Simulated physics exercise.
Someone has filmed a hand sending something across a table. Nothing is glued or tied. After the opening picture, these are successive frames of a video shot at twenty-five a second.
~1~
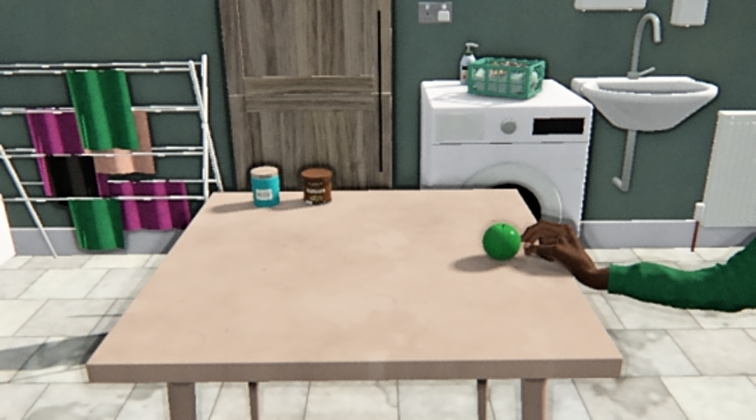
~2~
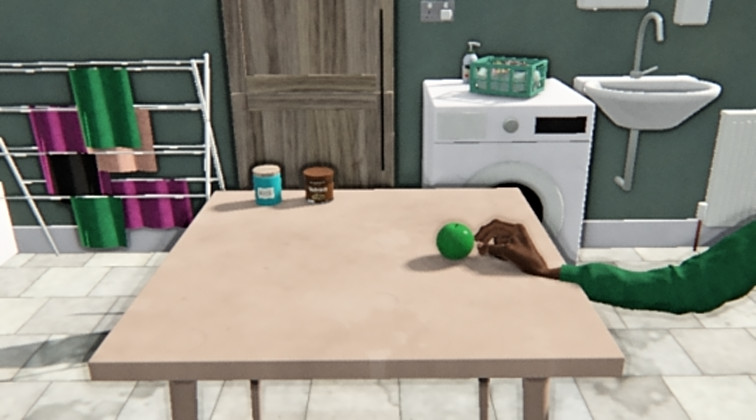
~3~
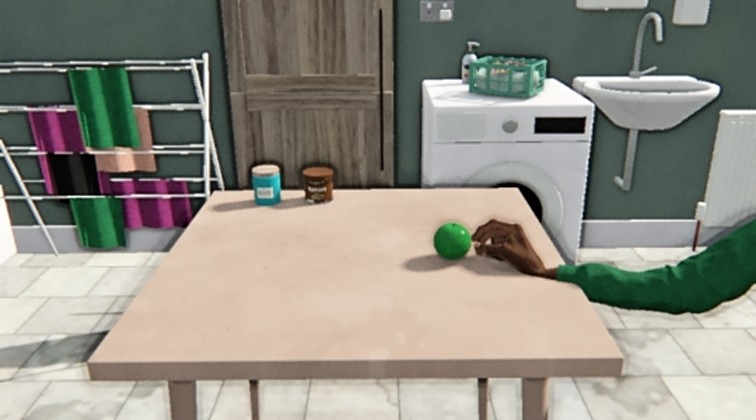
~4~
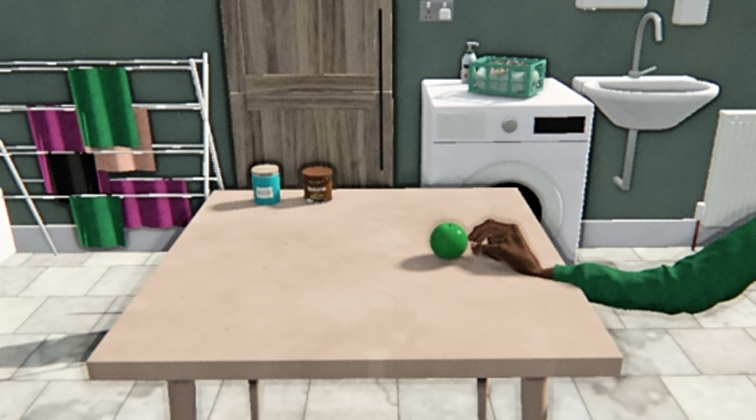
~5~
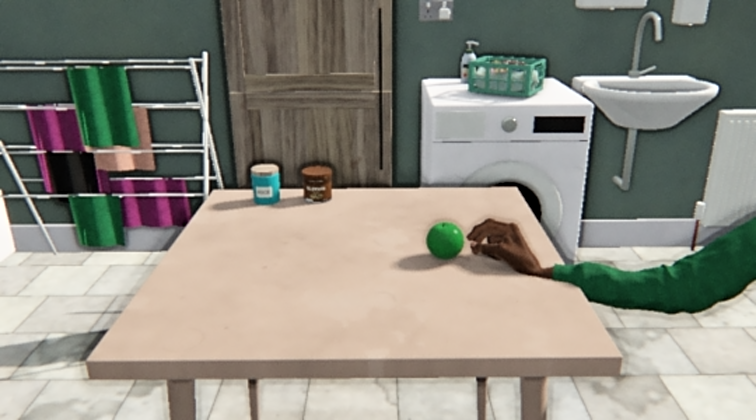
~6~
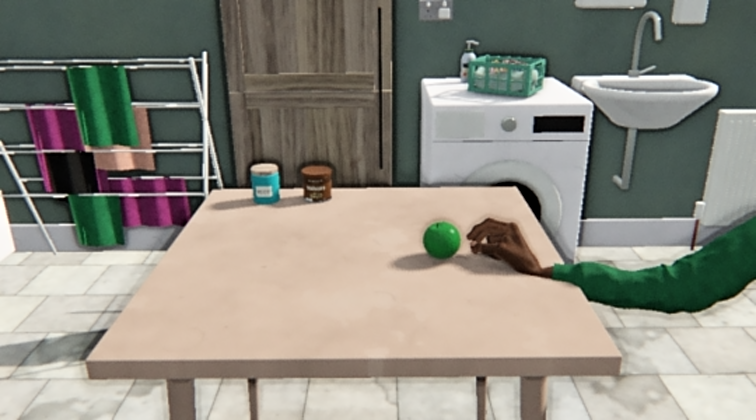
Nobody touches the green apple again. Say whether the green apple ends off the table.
The green apple is still on the table.
Then, 0.10 s past the last view, green apple displaced a little near (435, 241).
Then, 0.30 s past the last view, green apple displaced about its own width near (424, 241).
Then, 0.60 s past the last view, green apple displaced about its own width near (414, 241).
Finally, moved from the start, green apple. Final places as the last picture's camera would see them, green apple near (412, 241).
